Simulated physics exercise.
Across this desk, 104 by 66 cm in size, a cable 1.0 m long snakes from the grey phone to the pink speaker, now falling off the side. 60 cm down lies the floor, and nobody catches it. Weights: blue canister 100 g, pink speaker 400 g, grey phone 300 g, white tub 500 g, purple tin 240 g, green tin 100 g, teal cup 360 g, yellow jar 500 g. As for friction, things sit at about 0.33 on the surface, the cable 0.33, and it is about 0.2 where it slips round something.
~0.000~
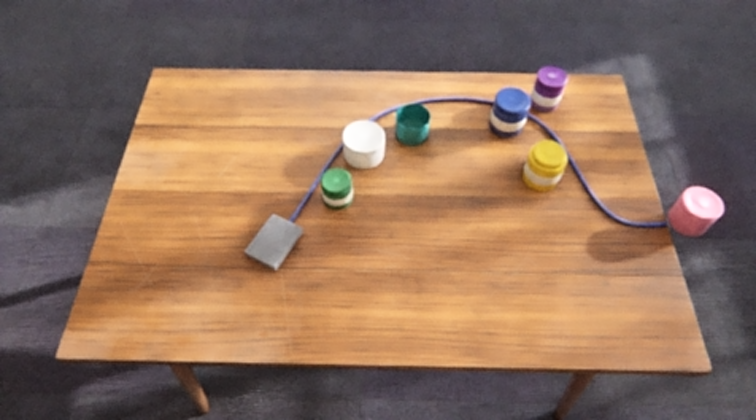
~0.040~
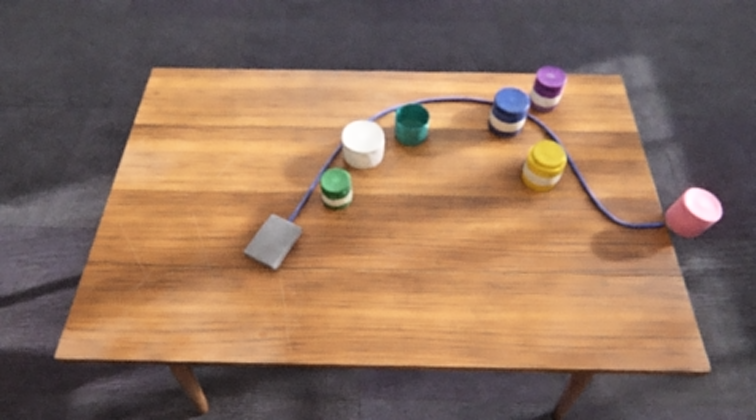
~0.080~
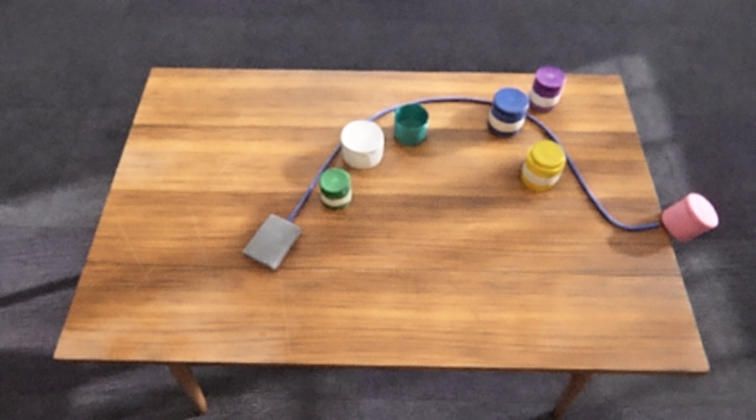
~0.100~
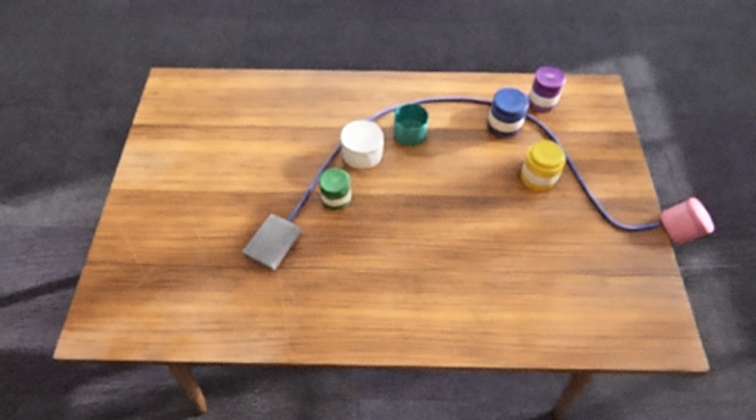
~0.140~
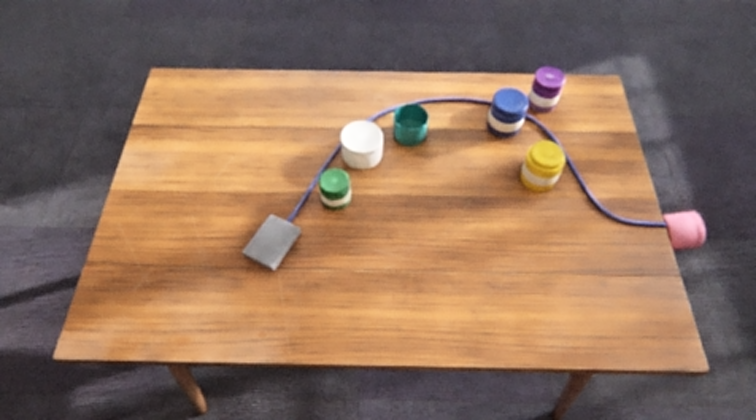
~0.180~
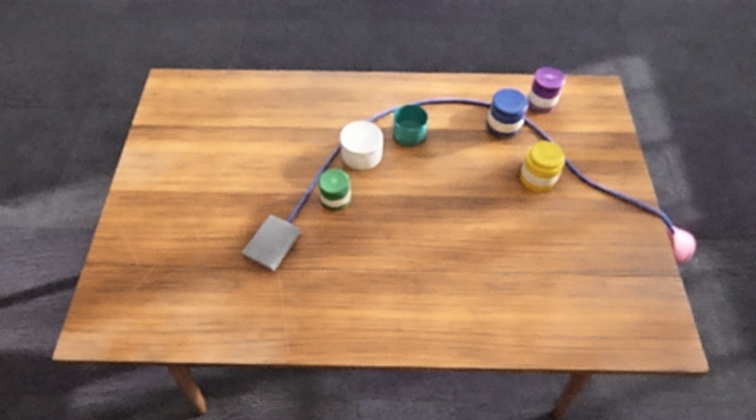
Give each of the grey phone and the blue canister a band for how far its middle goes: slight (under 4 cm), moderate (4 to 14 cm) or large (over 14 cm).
At the end, the grey phone makes a long trip; the blue canister makes a long trip.
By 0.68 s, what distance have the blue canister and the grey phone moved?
I'd say the blue canister is some 40 cm out, the grey phone some 20 cm.
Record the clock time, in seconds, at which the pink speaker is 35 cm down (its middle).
About: 0.46 s.
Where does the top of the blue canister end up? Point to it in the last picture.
Resting point is at approximately (489, 276).
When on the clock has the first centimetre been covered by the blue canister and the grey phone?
For the blue canister it's 0.24 s, while the grey phone gets there at 0.28 s.
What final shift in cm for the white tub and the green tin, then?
For the white tub it's 4 cm, while the green tin comes to 2 cm.
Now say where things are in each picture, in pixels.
Shows, grey phone (274, 240); blue canister (513, 99); cable runs through (614, 217) (555, 137) (468, 99) (381, 115) (319, 178), in the first picture.
Shows, pink speaker (701, 204); cable runs through (612, 217) (467, 99) (318, 178), in the second picture.
Shows, pink speaker (689, 218); cable runs through (609, 218) (466, 99) (318, 178), in the third picture.
Shows, pink speaker (687, 222); cable runs through (609, 218) (466, 99) (317, 178), in the fourth picture.
Shows, pink speaker (679, 232); cable runs through (613, 216) (466, 100) (317, 179), in the fifth picture.
Shows, grey phone (271, 240); blue canister (510, 100); cable runs through (638, 203) (466, 101) (380, 116) (317, 179), in the sixth picture.
After 0.4 s, the cable's tail end at (316, 184); blue canister 25 cm off its start, grey phone 10 cm off its start, pink speaker over the edge.
After 0.7 s, the cable's tail end at (348, 149); blue canister 39 cm off its start, grey phone 21 cm off its start, pink speaker over the edge.
After 0.9 s, the cable's tail end at (364, 142); blue canister 39 cm off its start at (489, 276), grey phone 27 cm off its start at (340, 135), pink speaker over the edge.
After 1.2 s, the cable's tail end at (368, 140); blue canister 39 cm off its start, grey phone 28 cm off its start, pink speaker over the edge.
After 2.4 s, the cable's tail end at (368, 140); blue canister 39 cm off its start at (489, 276), grey phone 28 cm off its start at (345, 131), pink speaker over the edge, teal cup 4 cm off its start at (420, 132).
